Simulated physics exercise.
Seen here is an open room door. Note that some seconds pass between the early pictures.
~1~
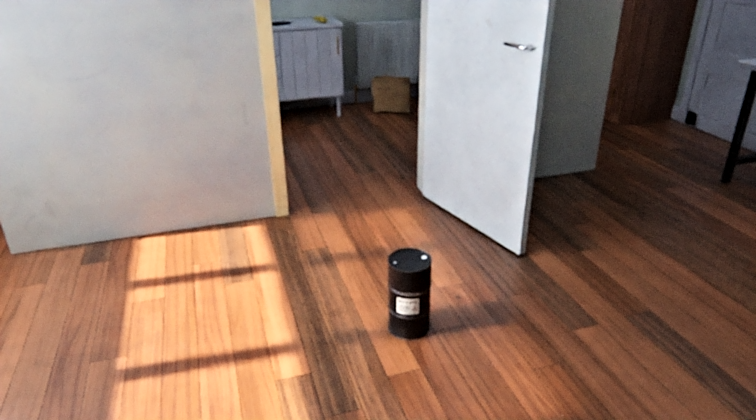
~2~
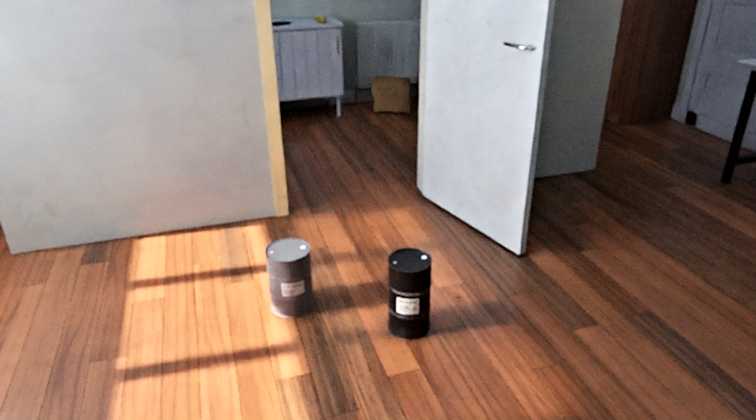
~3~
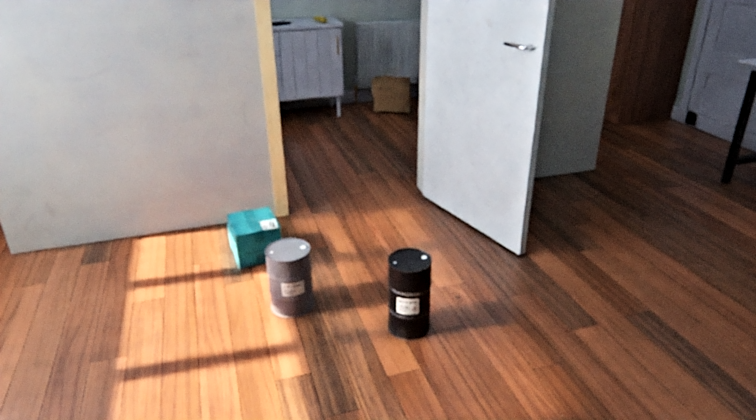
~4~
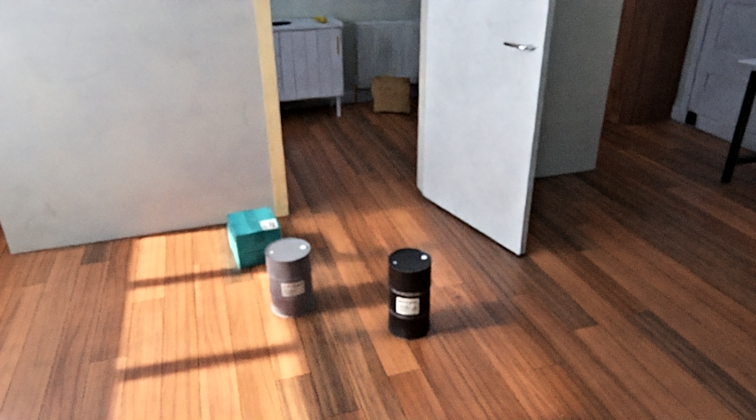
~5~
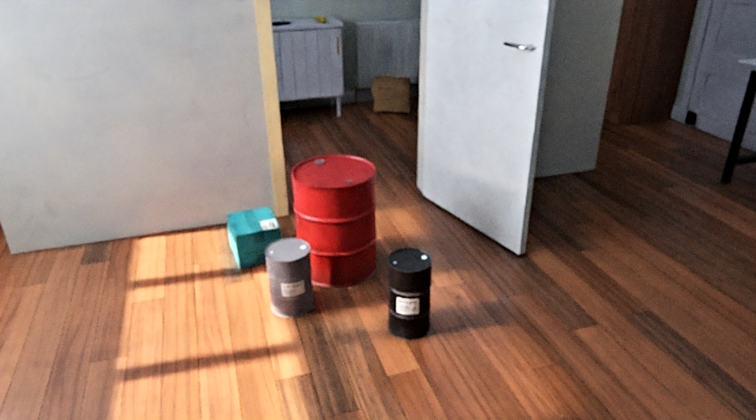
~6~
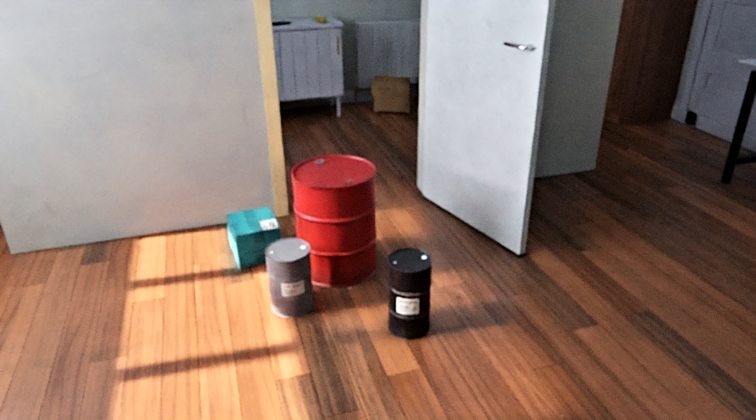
In a wood-floored room with a wide-open door, a black canister stood alone before a grey canister, a turquoise parcel and a red drum appeared beside it in turn, while the door stayed still.
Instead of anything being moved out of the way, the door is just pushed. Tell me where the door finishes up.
It gets stuck.
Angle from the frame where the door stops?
Roughly 50°.
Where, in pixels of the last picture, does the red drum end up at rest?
End position, last frame: About (322, 219).
Then, 0.60 s after the last picture, door at 92°.
Then, 1.00 s after the last picture, door at 74°.
Then, 1.30 s after the last picture, door at 59°.
Then, 1.60 s after the last picture, door at 50°; red drum slid a little near (325, 219).
At rest, door at 49°; all 4 in place. Seen from the same camera at the end, red drum near (322, 219).
